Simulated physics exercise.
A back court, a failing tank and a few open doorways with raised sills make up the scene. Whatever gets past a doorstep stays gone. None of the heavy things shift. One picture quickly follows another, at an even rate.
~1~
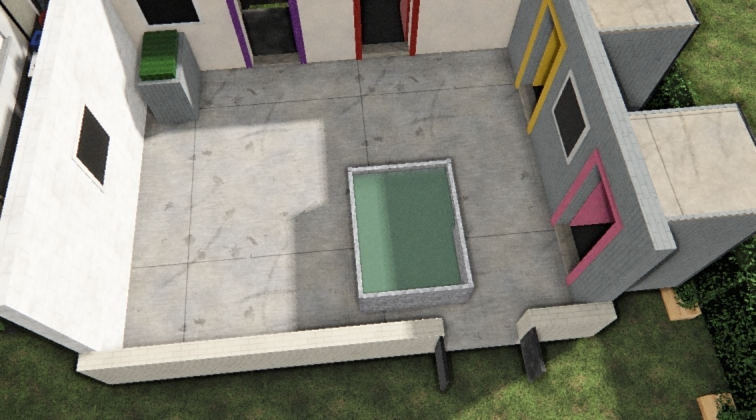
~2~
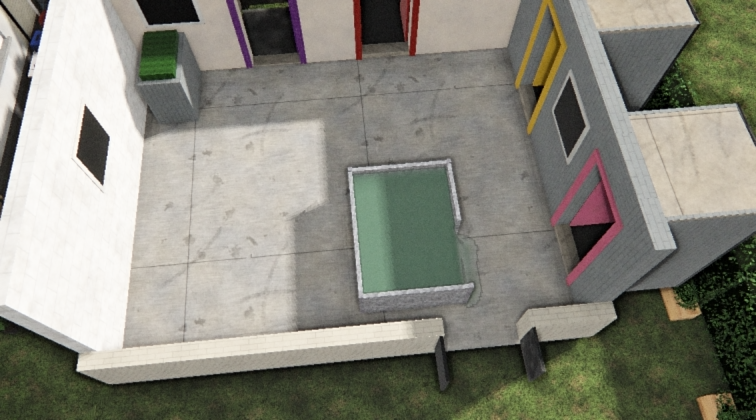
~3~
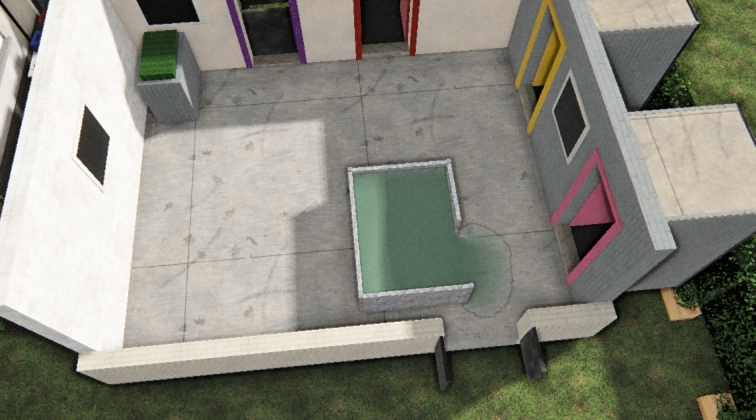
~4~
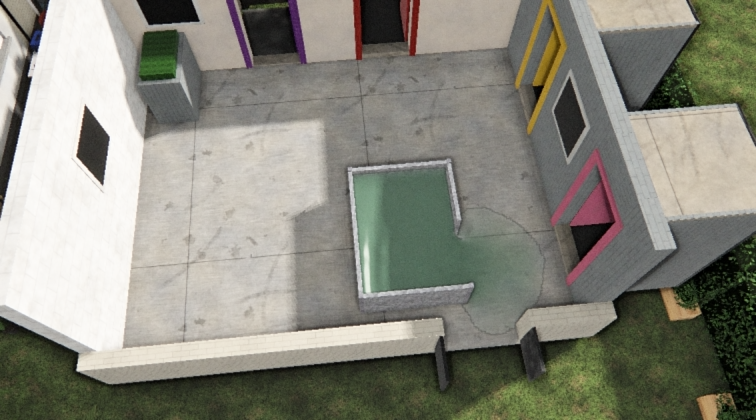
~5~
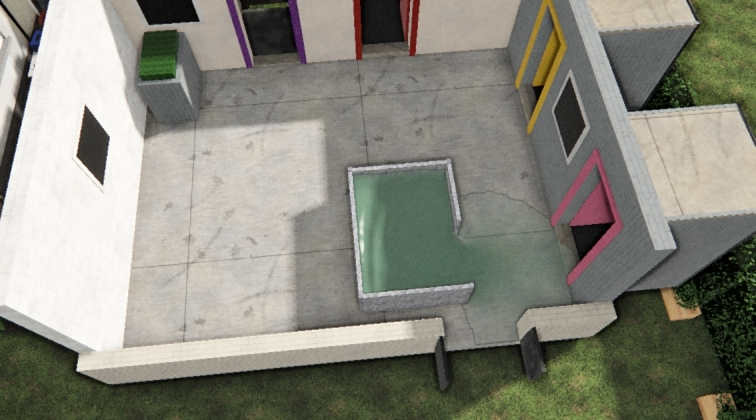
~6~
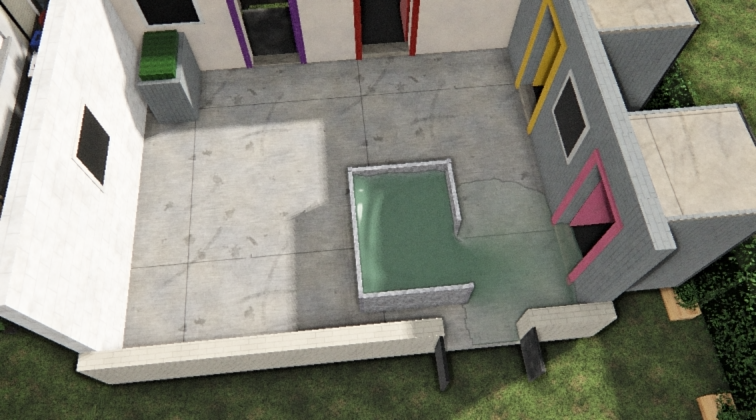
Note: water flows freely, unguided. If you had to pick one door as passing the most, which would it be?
I would pick the pink door.
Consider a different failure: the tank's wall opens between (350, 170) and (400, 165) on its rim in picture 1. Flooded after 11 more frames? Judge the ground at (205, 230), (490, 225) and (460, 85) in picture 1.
The first spot is left untouched, the second left untouched, the third soaked through.
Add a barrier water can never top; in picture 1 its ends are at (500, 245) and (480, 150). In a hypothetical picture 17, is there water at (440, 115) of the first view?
Answer: Swamped.
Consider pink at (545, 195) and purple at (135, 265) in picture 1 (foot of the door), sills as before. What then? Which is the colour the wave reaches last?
That would be the door marked purple.
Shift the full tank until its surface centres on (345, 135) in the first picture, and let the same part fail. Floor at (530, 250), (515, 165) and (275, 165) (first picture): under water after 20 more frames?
In the order given: Wetted, wetted and not reached.
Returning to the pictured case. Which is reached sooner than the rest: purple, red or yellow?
It is the yellow door.
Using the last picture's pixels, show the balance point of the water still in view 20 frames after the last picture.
I'd place it roughly at (454, 226).
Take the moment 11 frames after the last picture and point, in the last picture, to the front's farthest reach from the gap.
Estimated pixel: (506, 67).
A moment on, water covers 10 % of the floor; red door not reached, yellow door not reached, pink door a lot in, purple door not reached.
Next, water covers 15 % of the floor; red door not reached, yellow door wet at the sill, nothing in, pink door a lot in, purple door not reached.
Then, water covers 30 % of the floor; red door not reached, yellow door wet at the sill, nothing in, pink door a lot in, purple door not reached.
Later, water covers 45 % of the floor; red door wet at the sill, nothing in, yellow door wet at the sill, nothing in, pink door a lot in, purple door wet at the sill, nothing in.
In the end, water covers 70 % of the floor; red door wet at the sill, nothing in, yellow door wet at the sill, nothing in, pink door a lot in, purple door wet at the sill, nothing in; the pink door has let in the most.
